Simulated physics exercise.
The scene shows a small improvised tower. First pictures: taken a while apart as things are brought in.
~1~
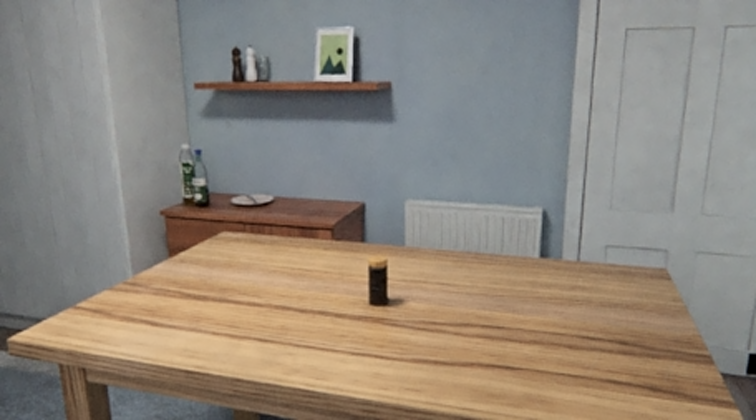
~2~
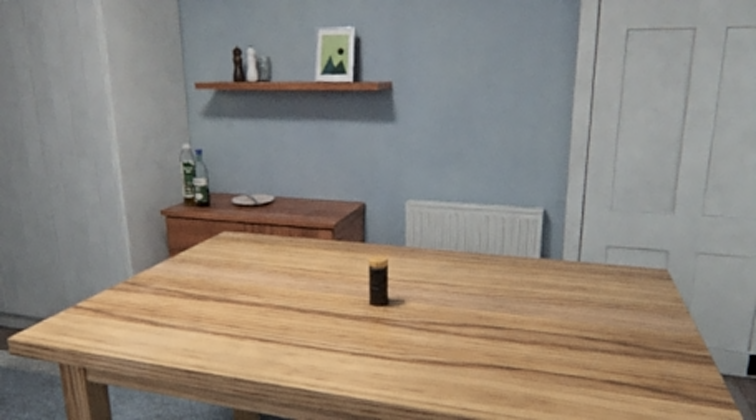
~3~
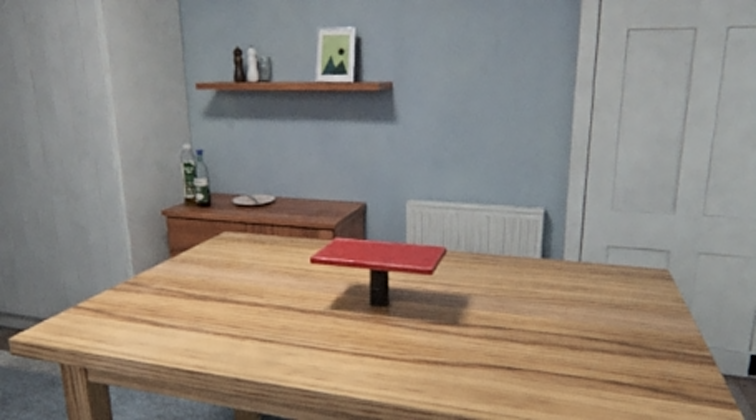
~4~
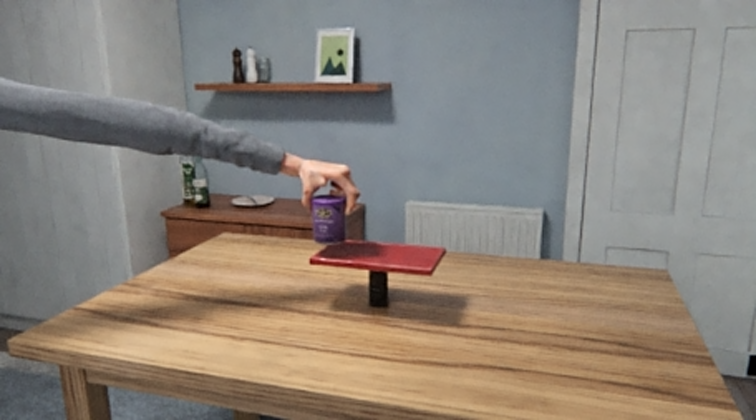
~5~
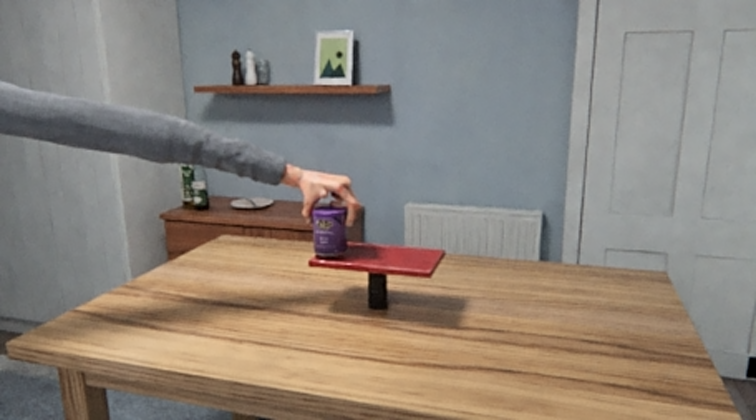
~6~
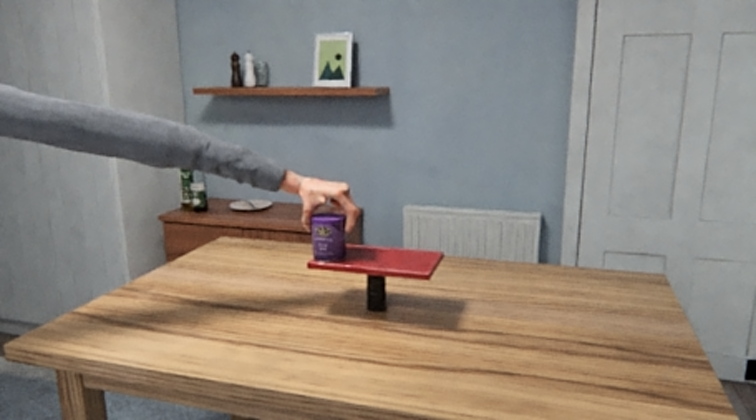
A hand lowers a purple tin onto the left end of a raised red lid.
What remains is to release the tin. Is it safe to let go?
No.
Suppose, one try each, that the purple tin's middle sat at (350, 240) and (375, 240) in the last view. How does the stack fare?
First try: Topples; second try: Stands.
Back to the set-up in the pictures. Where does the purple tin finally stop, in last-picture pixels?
Look around (302, 289) in the final frame.
Then, 0.40 s later than the last frame, purple tin now fallen; red lid tilted by 57°.
Then, 0.50 s later than the last frame, red lid tilted by 61°.
When it is over, fallen, purple tin; lying over in the stack, red lid; black shaker as before. End places, in pixels of the last picture, purple tin near (302, 288). The stack loses its balance.
